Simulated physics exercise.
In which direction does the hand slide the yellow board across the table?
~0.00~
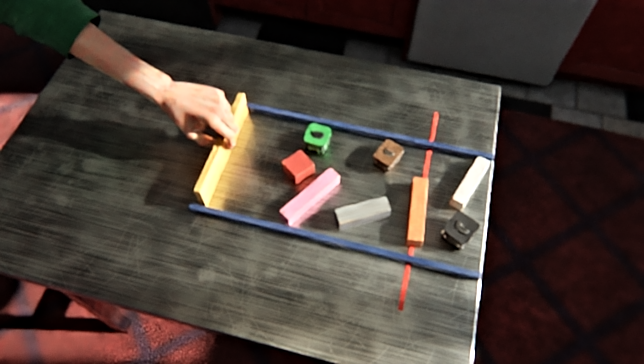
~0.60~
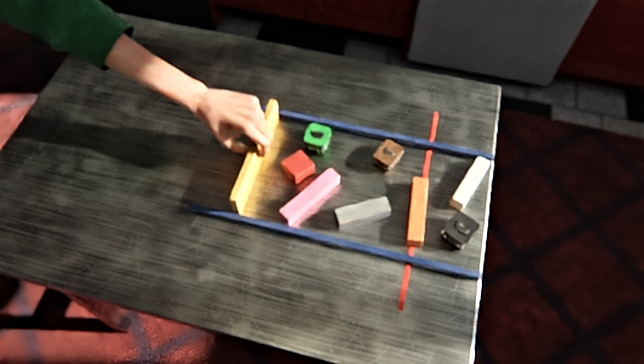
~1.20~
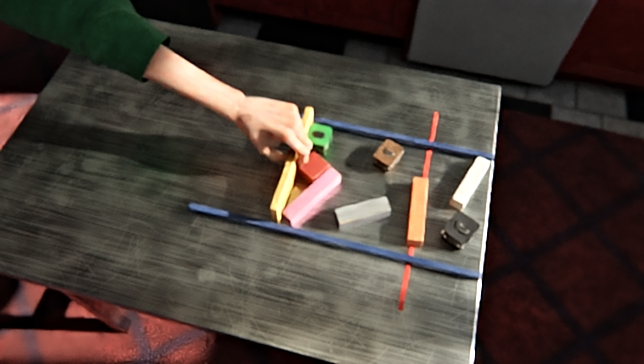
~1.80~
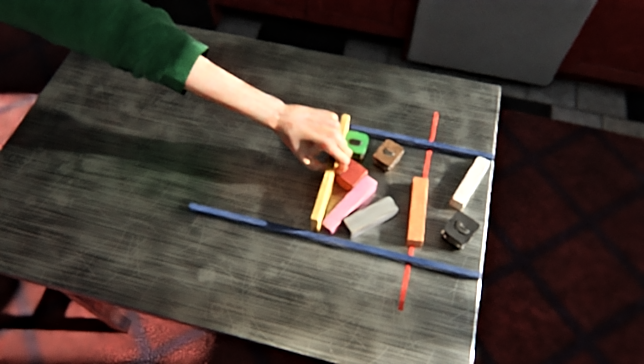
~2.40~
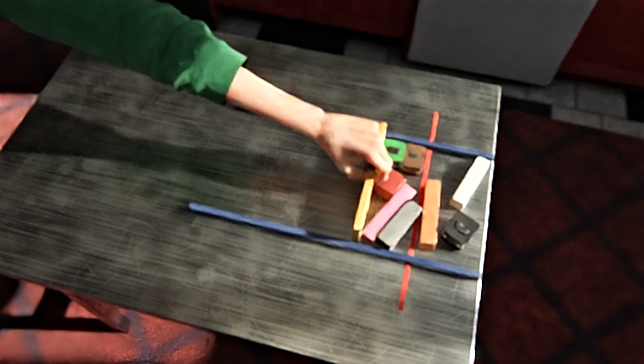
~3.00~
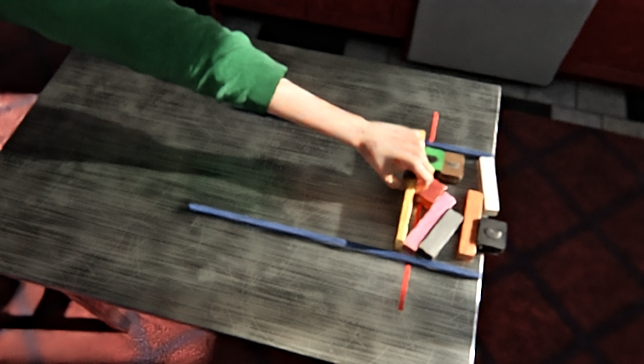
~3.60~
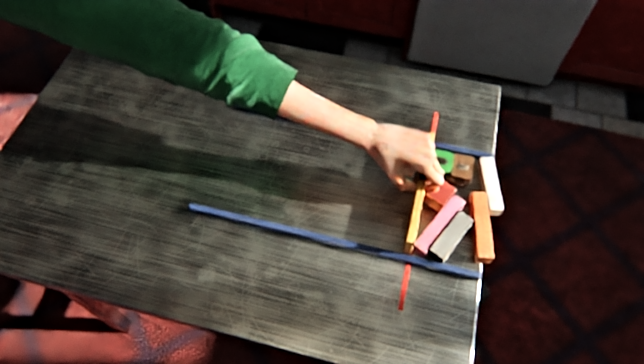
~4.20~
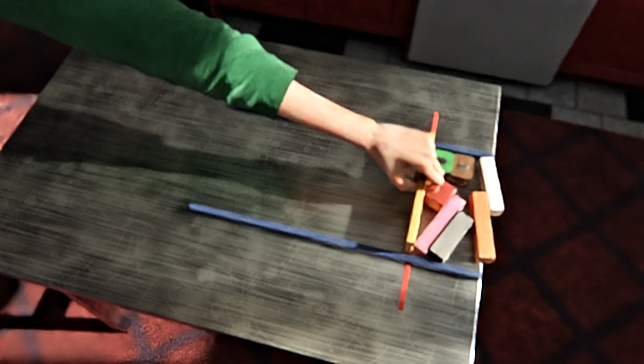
The hand slides the yellow board to the right, toward the red line near the table's edge.
